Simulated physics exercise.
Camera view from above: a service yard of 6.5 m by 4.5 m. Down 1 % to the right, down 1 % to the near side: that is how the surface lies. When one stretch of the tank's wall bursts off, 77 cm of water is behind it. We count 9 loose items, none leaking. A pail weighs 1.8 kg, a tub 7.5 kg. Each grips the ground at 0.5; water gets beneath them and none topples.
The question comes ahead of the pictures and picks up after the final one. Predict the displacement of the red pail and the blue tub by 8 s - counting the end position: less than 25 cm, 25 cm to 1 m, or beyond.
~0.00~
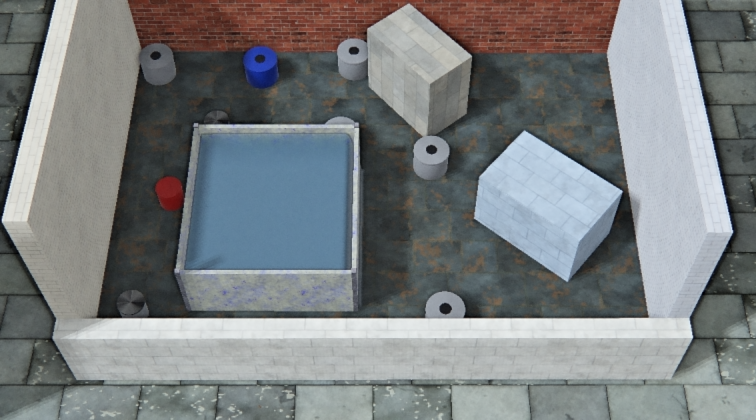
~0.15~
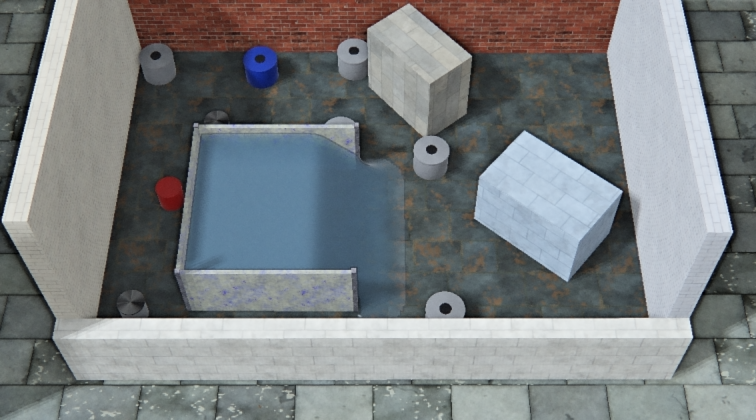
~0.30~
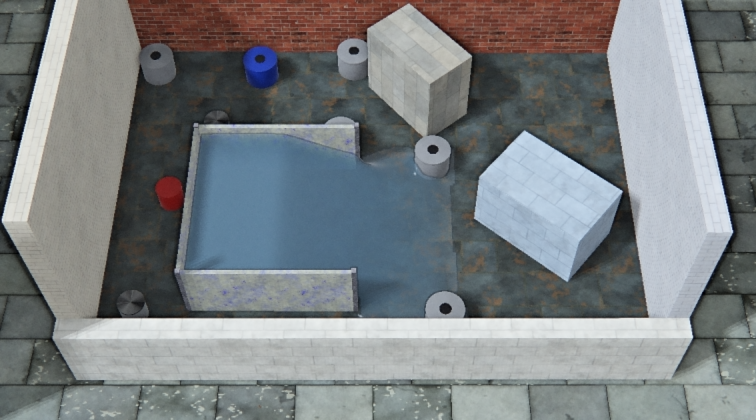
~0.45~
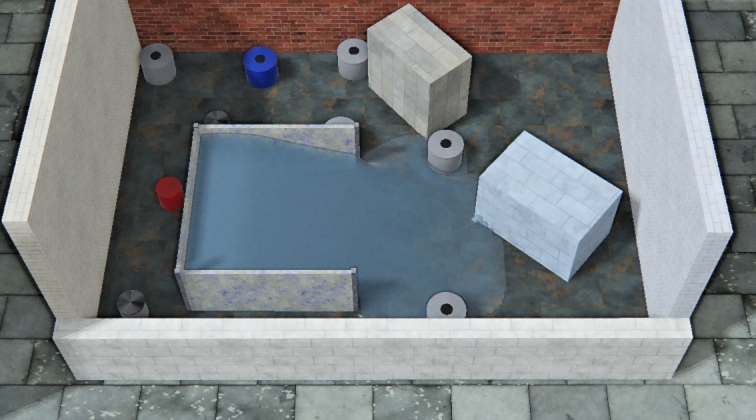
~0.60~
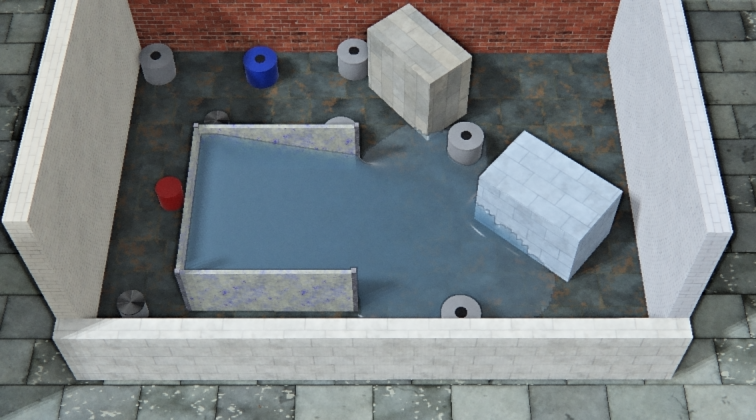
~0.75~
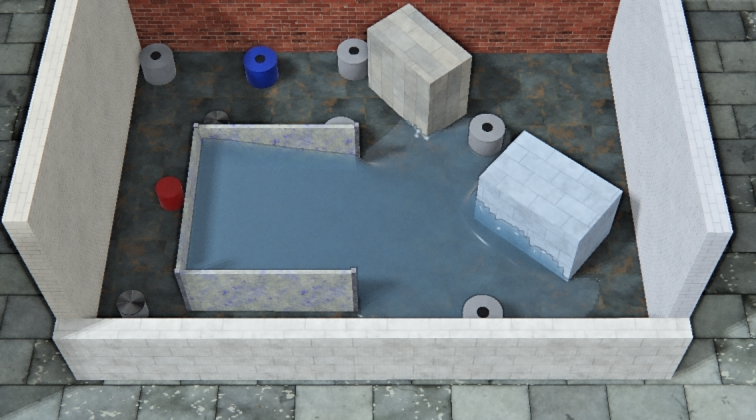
My prediction: The red pail is likely to be shunted a moderate way; the blue tub is likely to be swept off.
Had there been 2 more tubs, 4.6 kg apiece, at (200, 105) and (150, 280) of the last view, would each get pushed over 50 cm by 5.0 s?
Lab note - ordered: Below threshold / below threshold.
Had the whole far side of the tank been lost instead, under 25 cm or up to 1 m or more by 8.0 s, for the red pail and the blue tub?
Outcome - red pail: Long-distance displacement, blue tub: Long-distance displacement.
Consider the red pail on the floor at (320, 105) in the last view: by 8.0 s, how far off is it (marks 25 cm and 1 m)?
Short answer: It drifts a great distance.
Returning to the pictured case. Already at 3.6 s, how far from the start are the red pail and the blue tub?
Shifts: Around 0 and 0 cm.
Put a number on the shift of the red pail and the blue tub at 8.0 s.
Roughly 50 cm and 250 cm.
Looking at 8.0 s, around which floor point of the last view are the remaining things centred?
Centred roughly on (254, 184).
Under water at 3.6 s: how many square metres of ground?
Wet: Near 19 m2.
After 1.6 s the red pail is near (168, 187), 0.0 m from its start, aground; the blue tub is near (260, 59), 0.0 m from its start, aground; 2 afloat.
After 3.6 s the red pail is near (168, 187), 0.0 m from its start, aground; the blue tub is near (260, 59), 0.0 m from its start, aground; 2 afloat.
After 5.6 s the red pail is near (168, 190), 0.0 m from its start, aground; the blue tub is near (142, 107), 1.7 m from its start, afloat; 6 afloat.
After 8.0 s the red pail is near (186, 151), 0.5 m from its start, afloat; the blue tub is near (149, 173), 2.3 m from its start, afloat; 9 afloat.
